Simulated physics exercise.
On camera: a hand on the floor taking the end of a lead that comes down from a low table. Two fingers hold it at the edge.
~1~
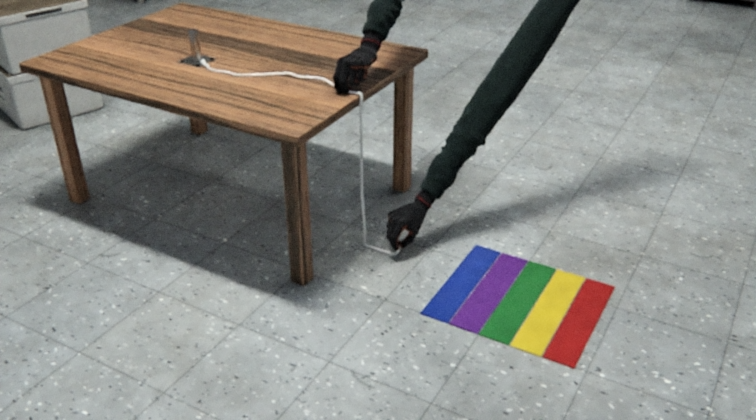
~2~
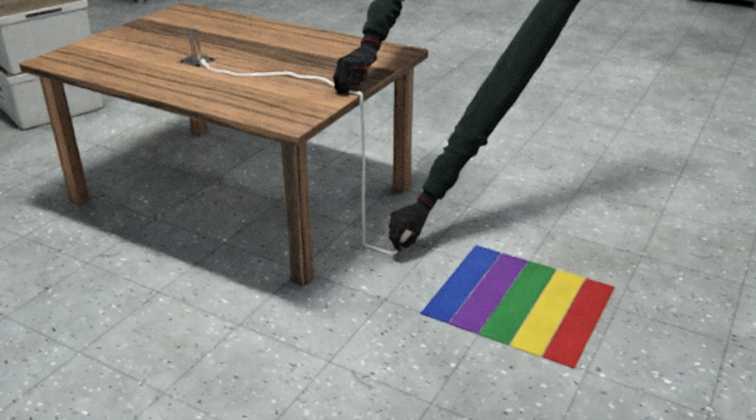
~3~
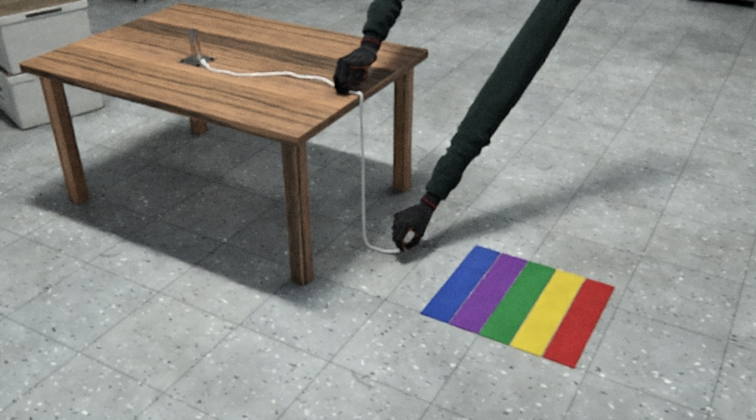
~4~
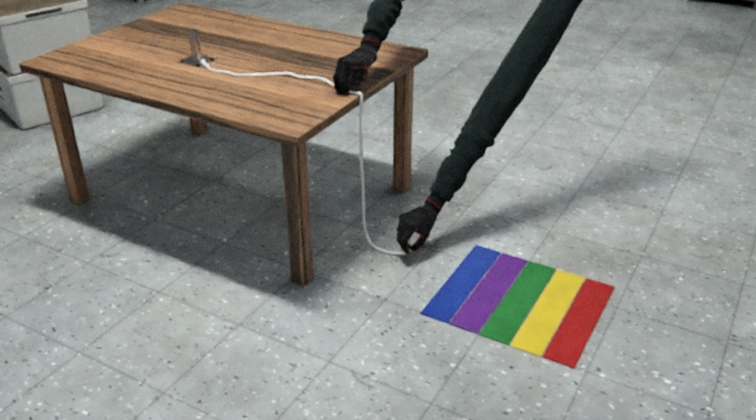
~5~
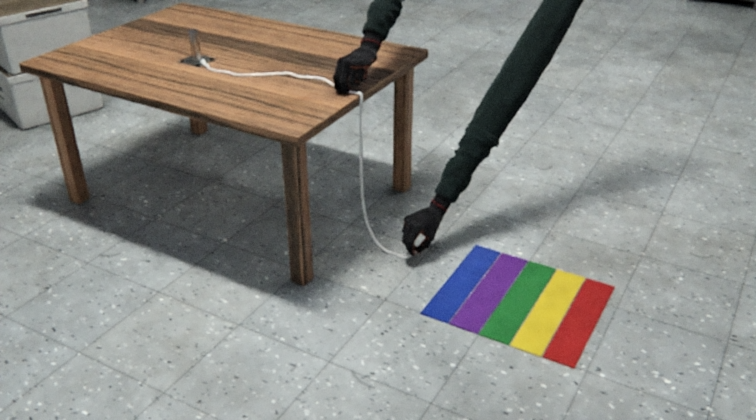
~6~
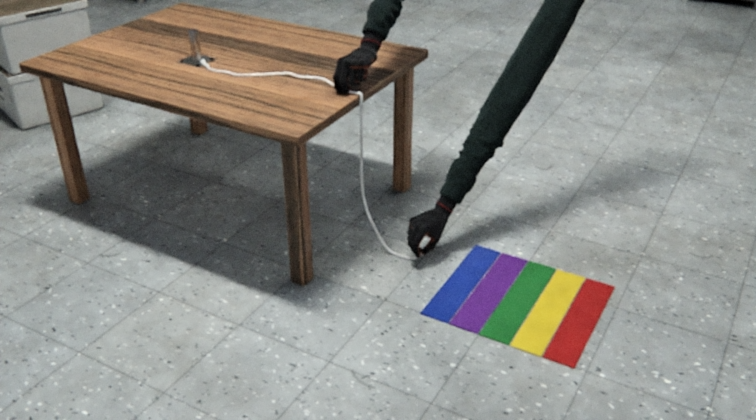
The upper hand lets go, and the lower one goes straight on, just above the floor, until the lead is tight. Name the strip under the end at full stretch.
It gets as far as the green strip.
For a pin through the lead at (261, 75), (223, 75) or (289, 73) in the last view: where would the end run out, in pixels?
In that order: (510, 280), (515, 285) and (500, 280).
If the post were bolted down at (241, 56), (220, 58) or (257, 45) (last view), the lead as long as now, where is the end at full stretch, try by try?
The places are (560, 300), (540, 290) and (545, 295).
Soon after, end near (468, 268); over blue.
After that, end near (503, 279); over purple.
At the stop, end near (525, 286); over green. The green one.
